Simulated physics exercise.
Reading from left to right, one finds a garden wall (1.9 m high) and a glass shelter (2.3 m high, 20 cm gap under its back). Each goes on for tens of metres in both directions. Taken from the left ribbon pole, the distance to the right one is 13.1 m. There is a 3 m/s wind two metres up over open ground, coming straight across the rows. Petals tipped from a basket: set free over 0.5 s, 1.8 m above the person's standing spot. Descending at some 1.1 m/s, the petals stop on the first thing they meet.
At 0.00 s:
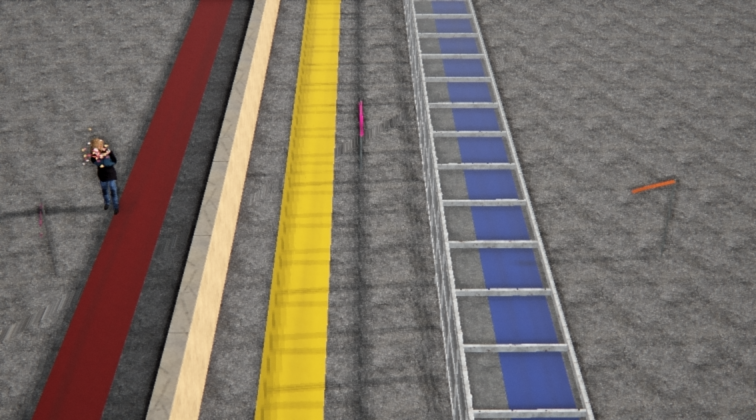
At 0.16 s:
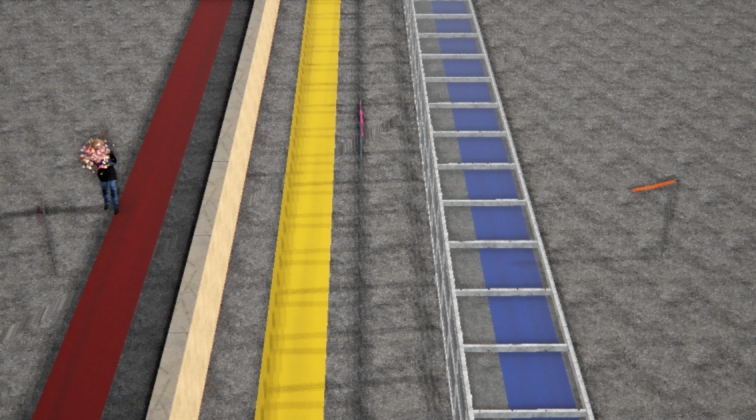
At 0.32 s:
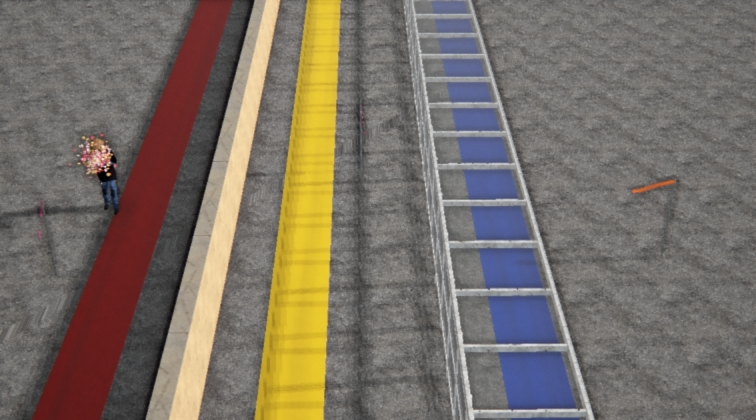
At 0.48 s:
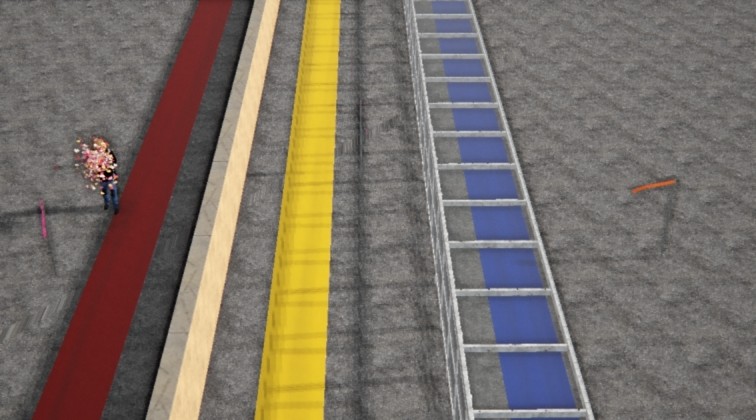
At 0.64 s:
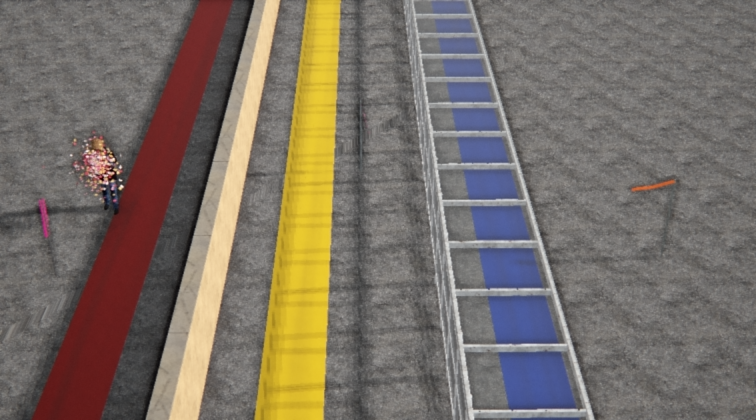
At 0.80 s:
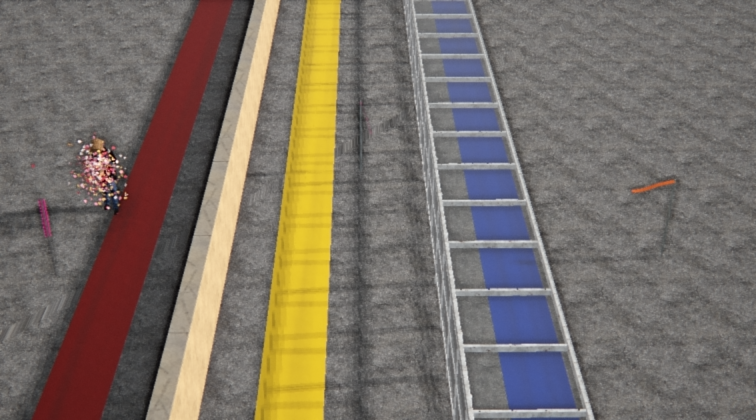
Pink and white petals scatter downward around a standing person beside a long red strip.
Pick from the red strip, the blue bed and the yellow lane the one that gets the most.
It is the red one that gets the most.
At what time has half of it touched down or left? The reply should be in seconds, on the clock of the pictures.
Roughly at 2.0 s.
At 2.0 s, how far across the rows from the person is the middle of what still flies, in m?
I'd say close to 0.0 metres.
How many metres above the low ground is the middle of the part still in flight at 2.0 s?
Middle height: Approx. 0.4 m.
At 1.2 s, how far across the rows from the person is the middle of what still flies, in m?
Roughly 0.0 m.
After 1.2 s, 2 % is no longer flying here, and 1 % lies on the red strip, 0 % on the blue bed and 0 % on the yellow lane; the middle of what still flies is 0.9 m above the low ground, near (104, 186).
After 2.0 s, 47 % is no longer flying here, and 33 % lies on the red strip, 0 % on the blue bed and 0 % on the yellow lane; the middle of what still flies is 0.5 m above the low ground, near (113, 204).
After 3.5 s, 93 % is no longer flying here, and 65 % lies on the red strip, 0 % on the blue bed and 0 % on the yellow lane.
After 8.0 s, 100 % is no longer flying here, and 68 % lies on the red strip, 0 % on the blue bed and 0 % on the yellow lane.
After 45.0 s, 100 % is no longer flying here, and 68 % lies on the red strip, 0 % on the blue bed and 0 % on the yellow lane.
